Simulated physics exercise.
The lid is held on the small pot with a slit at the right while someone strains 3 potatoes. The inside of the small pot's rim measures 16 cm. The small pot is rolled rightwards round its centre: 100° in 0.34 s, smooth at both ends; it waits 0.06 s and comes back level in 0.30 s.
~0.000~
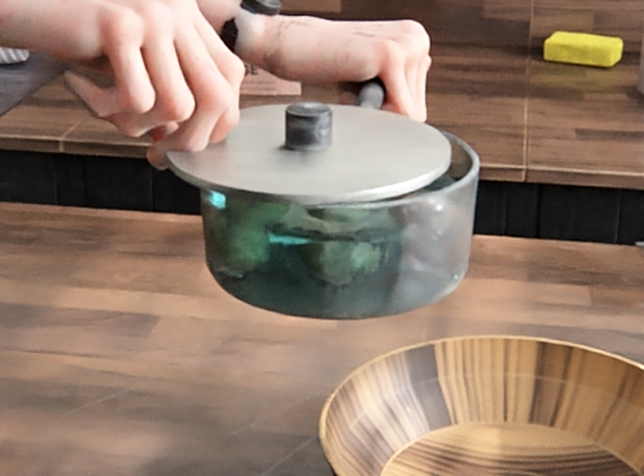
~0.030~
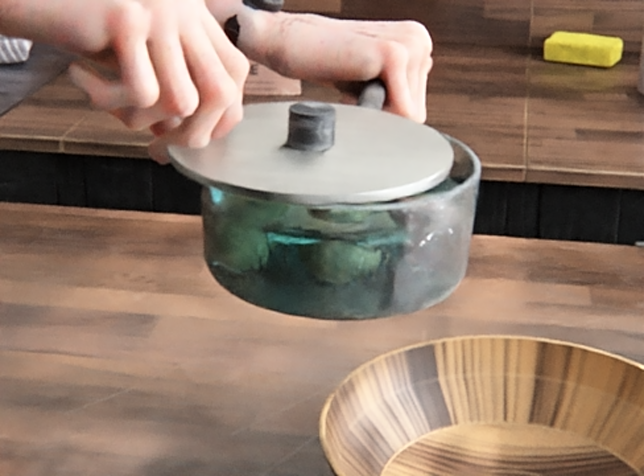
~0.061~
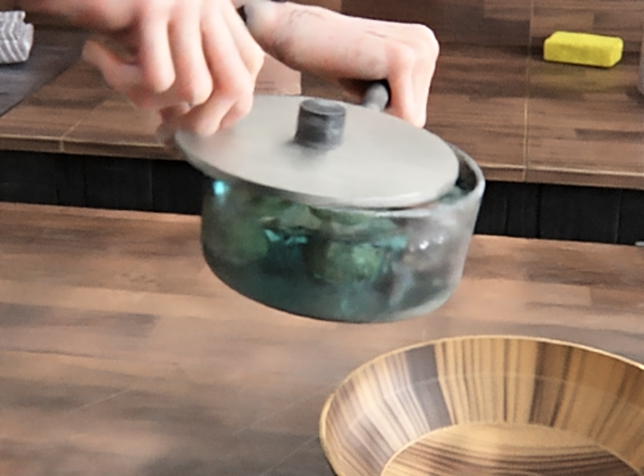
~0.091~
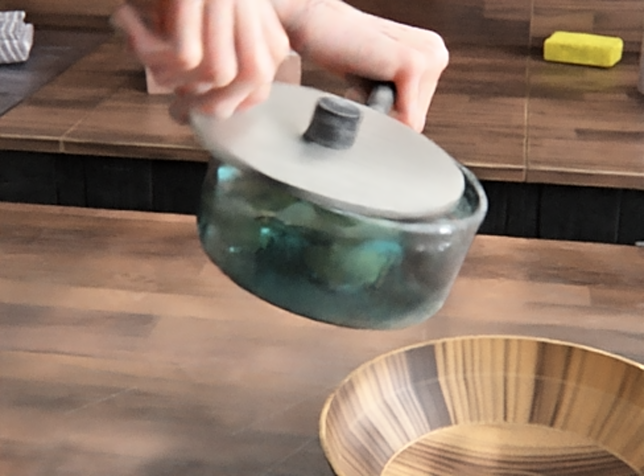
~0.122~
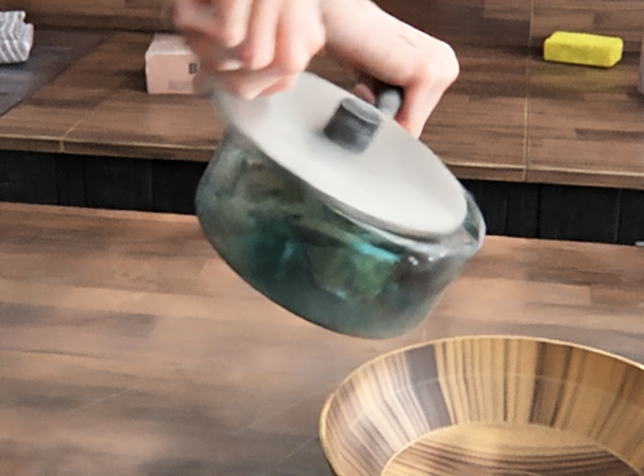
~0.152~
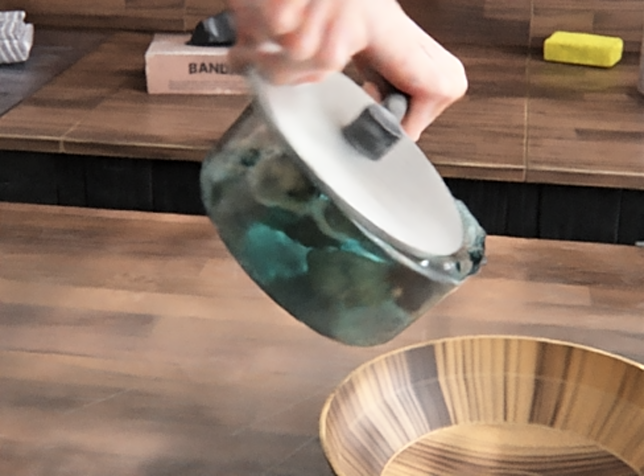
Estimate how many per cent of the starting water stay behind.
38 %.
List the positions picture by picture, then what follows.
Tilt 0°; pouring edge (476, 168); surface from (210, 185) to (470, 202); the lid's edge is at (447, 156), 13 mm short of the rim, in the first picture.
Tilt 2°; pouring edge (477, 173); surface from (211, 183) to (470, 204), in the second picture.
Tilt 8°; pouring edge (481, 186); surface from (213, 178) to (472, 209), in the third picture.
Tilt 17°; pouring edge (483, 208); surface from (213, 173) to (476, 214), in the fourth picture.
Tilt 29°; pouring edge (481, 236); surface from (210, 164) to (473, 223), in the fifth picture.
Tilt 42°; pouring edge (471, 265); surface from (211, 150) to (435, 215); 2 per cent is over the edge; the lid's edge is at (458, 240), 13 mm short of the rim, in the sixth picture.
After 0.29 s the tilt is 95° and 74 per cent of the water is still in the small pot.
After 0.39 s the tilt is 100° and 57 per cent of the water is still in the small pot.
After 0.50 s the tilt is 77° and 43 per cent of the water is still in the small pot.
After 0.61 s the tilt is 21° and 39 per cent of the water is still in the small pot.
In the end 38 per cent of the water is still in the small pot.
